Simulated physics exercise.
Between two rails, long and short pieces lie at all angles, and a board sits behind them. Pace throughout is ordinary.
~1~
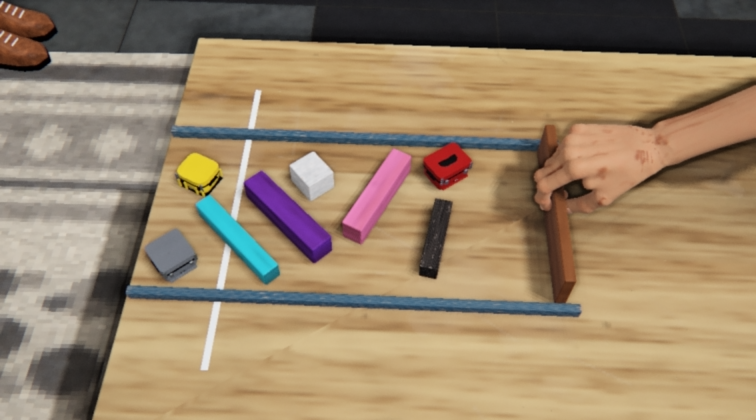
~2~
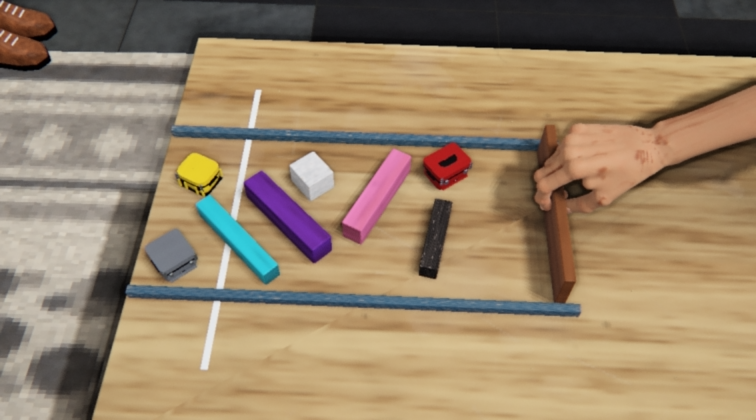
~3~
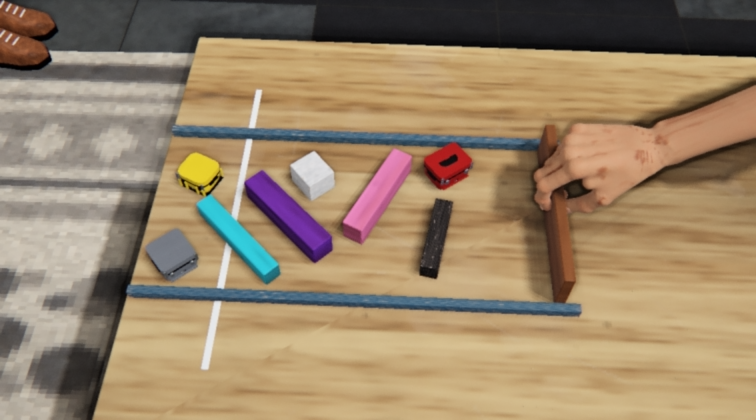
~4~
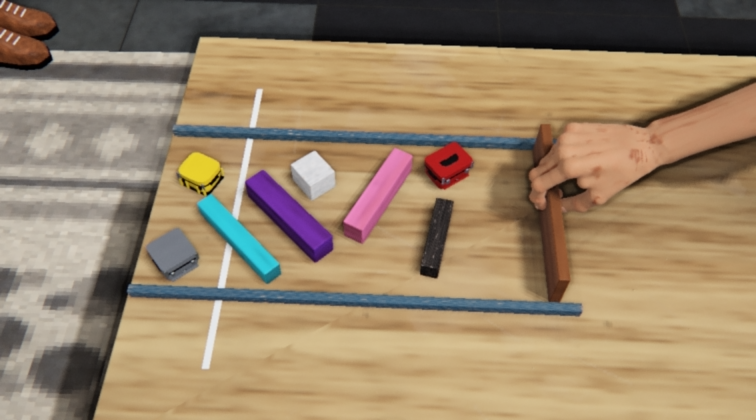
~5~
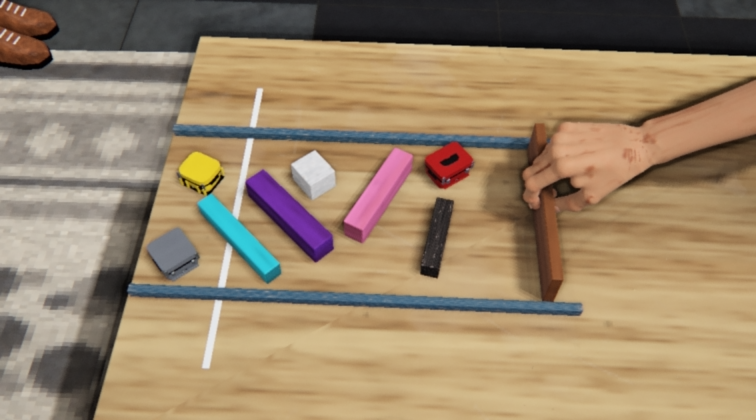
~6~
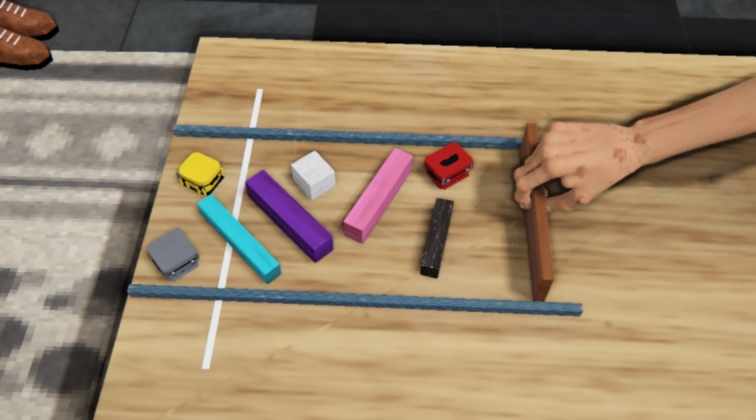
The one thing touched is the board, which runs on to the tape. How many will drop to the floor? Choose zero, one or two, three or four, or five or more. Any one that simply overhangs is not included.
One or two.
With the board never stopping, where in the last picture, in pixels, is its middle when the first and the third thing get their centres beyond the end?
The first one at (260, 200), the next at (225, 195).
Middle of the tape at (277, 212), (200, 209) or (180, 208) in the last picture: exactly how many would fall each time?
Tallies in the order given: 0, 5, 6.
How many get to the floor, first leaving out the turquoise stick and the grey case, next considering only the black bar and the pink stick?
Try 1: 1; try 2: 0.
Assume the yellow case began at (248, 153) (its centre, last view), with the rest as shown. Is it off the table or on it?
From that start it hangs on.
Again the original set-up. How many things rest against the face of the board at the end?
Counting them up gives 2.
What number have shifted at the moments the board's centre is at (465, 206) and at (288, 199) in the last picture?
At first I count 1, and then 7.
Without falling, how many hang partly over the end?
In total, 3 of them.
Soon after, none off yet; grey case at rest near (174, 256); yellow case at rest near (201, 175); turquoise stick at rest near (239, 238).
In the end, the number that fall off is one or two; gone, yellow case and grey case.
